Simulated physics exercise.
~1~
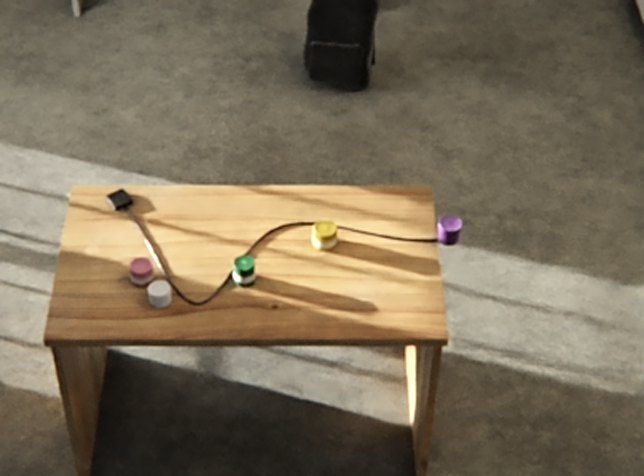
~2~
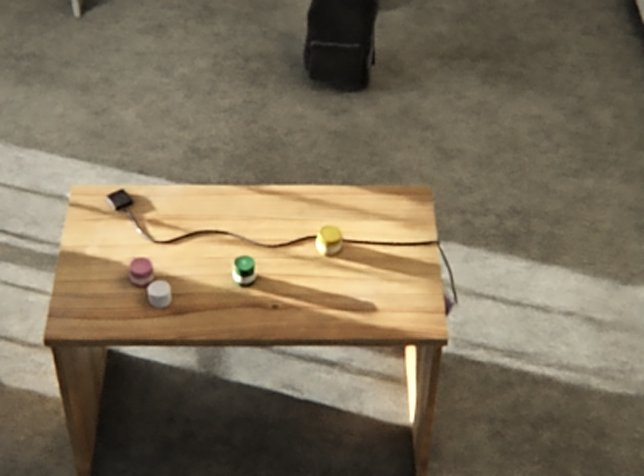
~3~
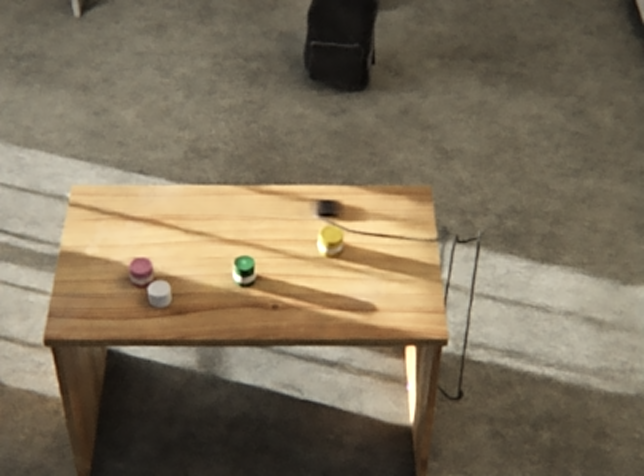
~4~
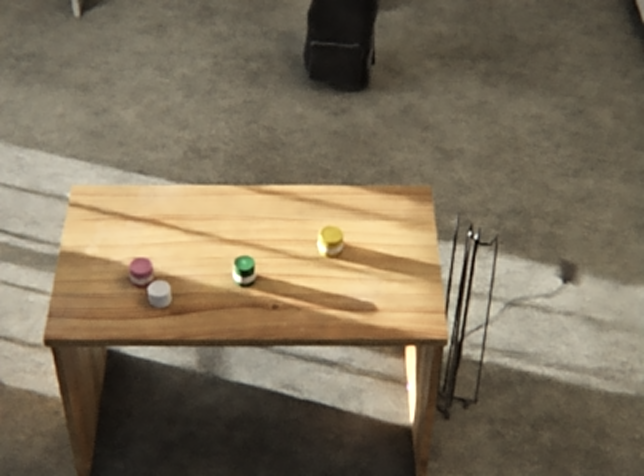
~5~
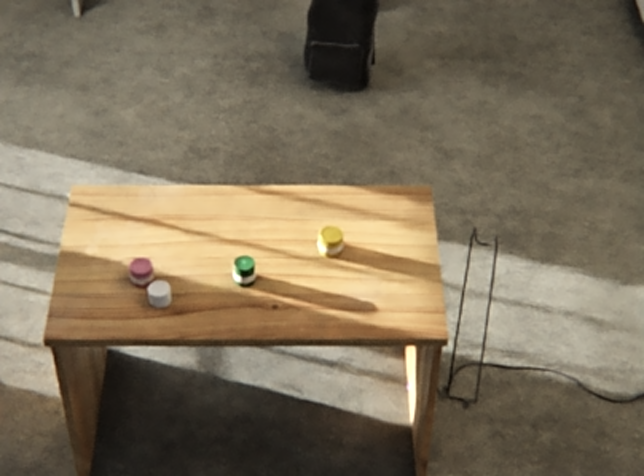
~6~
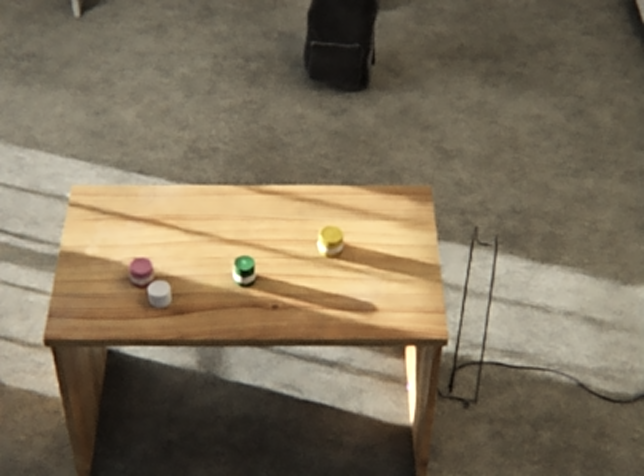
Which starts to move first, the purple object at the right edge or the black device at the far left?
The purple object moves first, dropping over the right edge while the black device is still in its place. The black device only slides across the desk afterwards.
Purple object dropping off a wooden desk's right edge, its cable dragging a small black device over after it, four containers remaining.
